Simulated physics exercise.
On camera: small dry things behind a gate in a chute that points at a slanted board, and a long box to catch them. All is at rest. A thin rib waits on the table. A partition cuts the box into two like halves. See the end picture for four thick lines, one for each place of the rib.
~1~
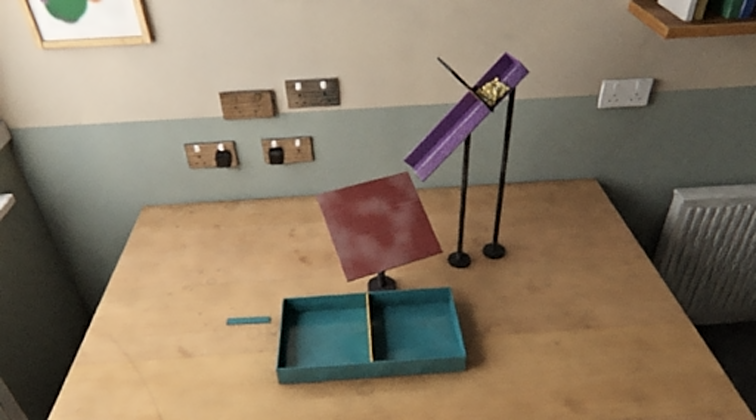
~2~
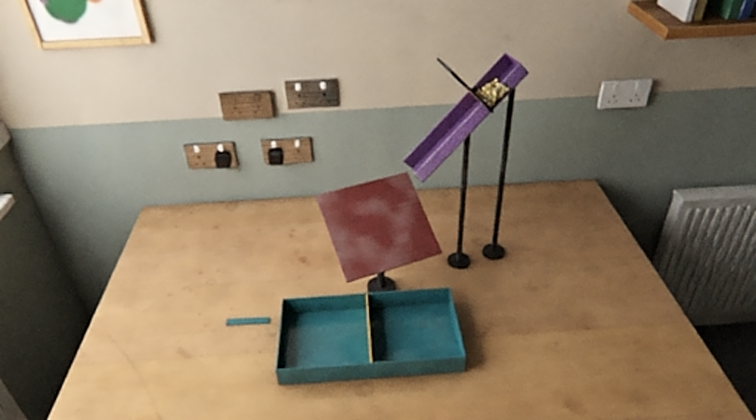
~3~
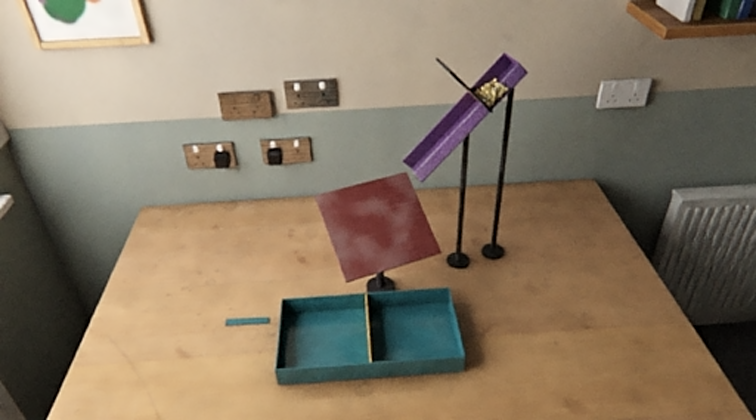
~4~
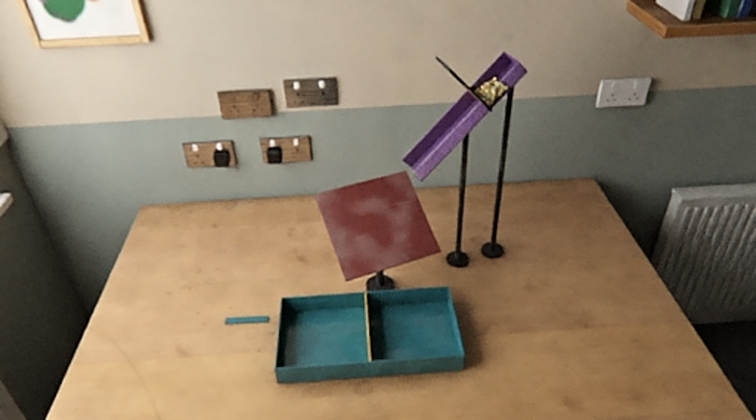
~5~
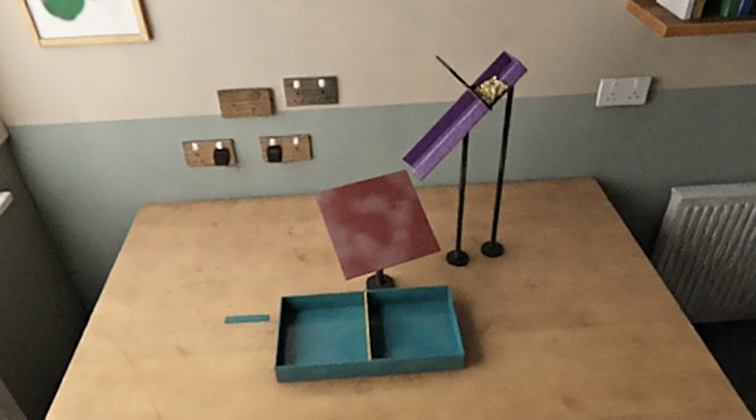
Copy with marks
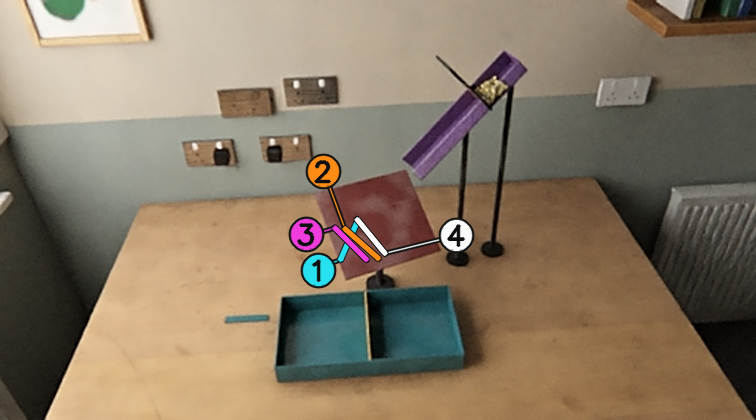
In the video, a purple chute holding small yellowish pieces behind a gate slopes down toward a tilted reddish board, with a divided teal box in front and a thin strip on the wooden table; nothing visibly moves.
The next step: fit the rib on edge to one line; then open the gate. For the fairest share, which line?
Go for 1.
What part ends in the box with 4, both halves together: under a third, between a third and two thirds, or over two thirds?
Over two thirds.
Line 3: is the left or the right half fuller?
The right half.
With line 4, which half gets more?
The right half.
On the marked copy, line 1 from (357, 221) to (340, 259); line 2 from (344, 228) to (378, 258); line 3 from (335, 227) to (366, 259); line 4 from (357, 219) to (384, 253).
With 1, of what is caught, about two thirds in the left half, about a third in the right.
With 2, of what is caught, a stray few in the left half, nearly all in the right.
With 3, of what is caught, a stray few in the left half, nearly all in the right.
With 4, of what is caught, a stray few in the left half, nearly all in the right.
